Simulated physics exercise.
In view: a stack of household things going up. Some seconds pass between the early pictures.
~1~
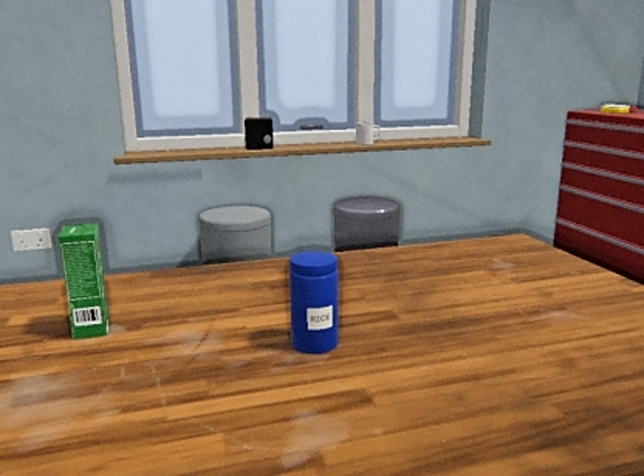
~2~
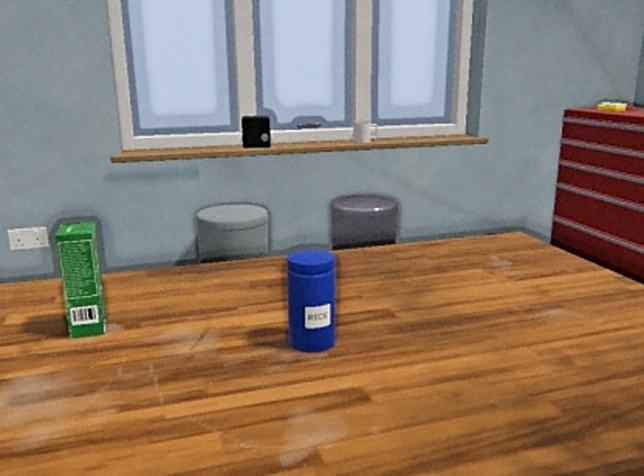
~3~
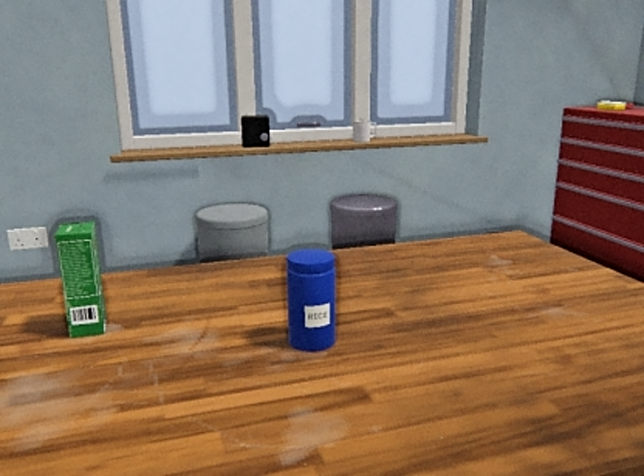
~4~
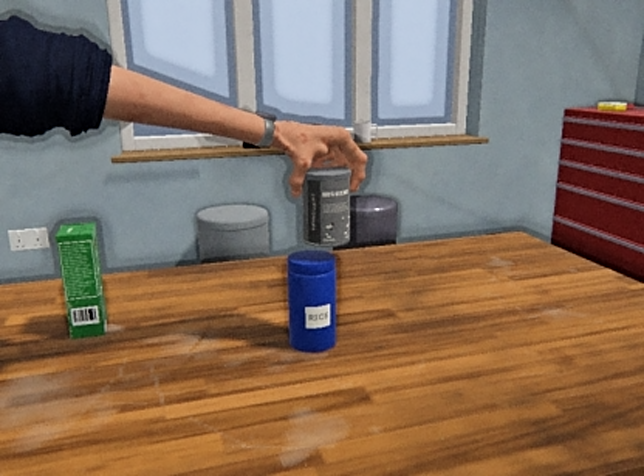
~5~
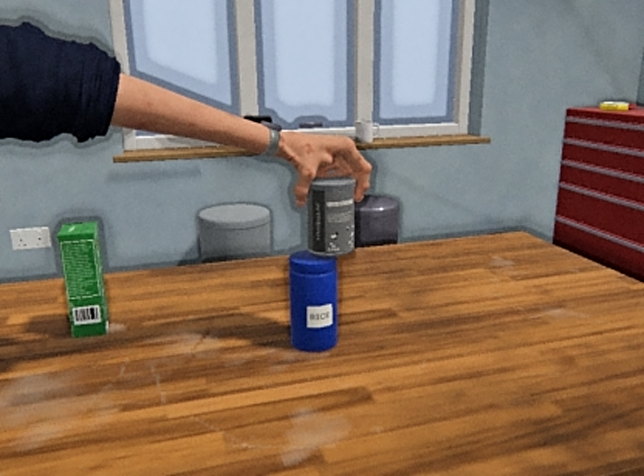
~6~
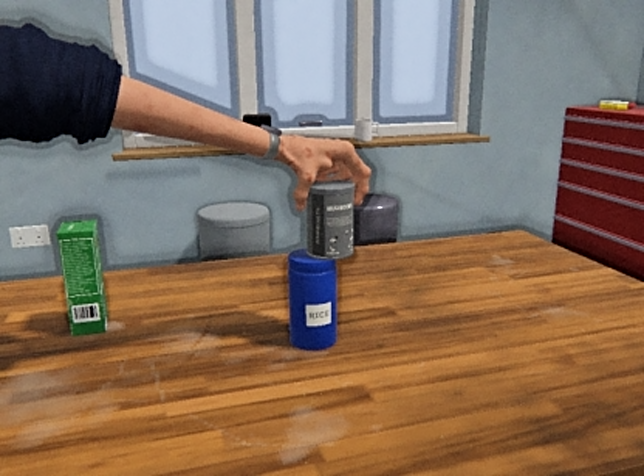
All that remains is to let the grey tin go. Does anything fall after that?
Outcome: The pile keeps its balance.
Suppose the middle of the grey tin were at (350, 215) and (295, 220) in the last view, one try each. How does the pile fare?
First, it gives way; second, it holds.
Then, 0.20 s past the last view, nothing moves.
Then, 0.40 s past the last view, grey tin resting near (330, 219).
Finally, all 3 still in place. Final places as the last picture's camera would see them, grey tin near (331, 219). The pile stays up.
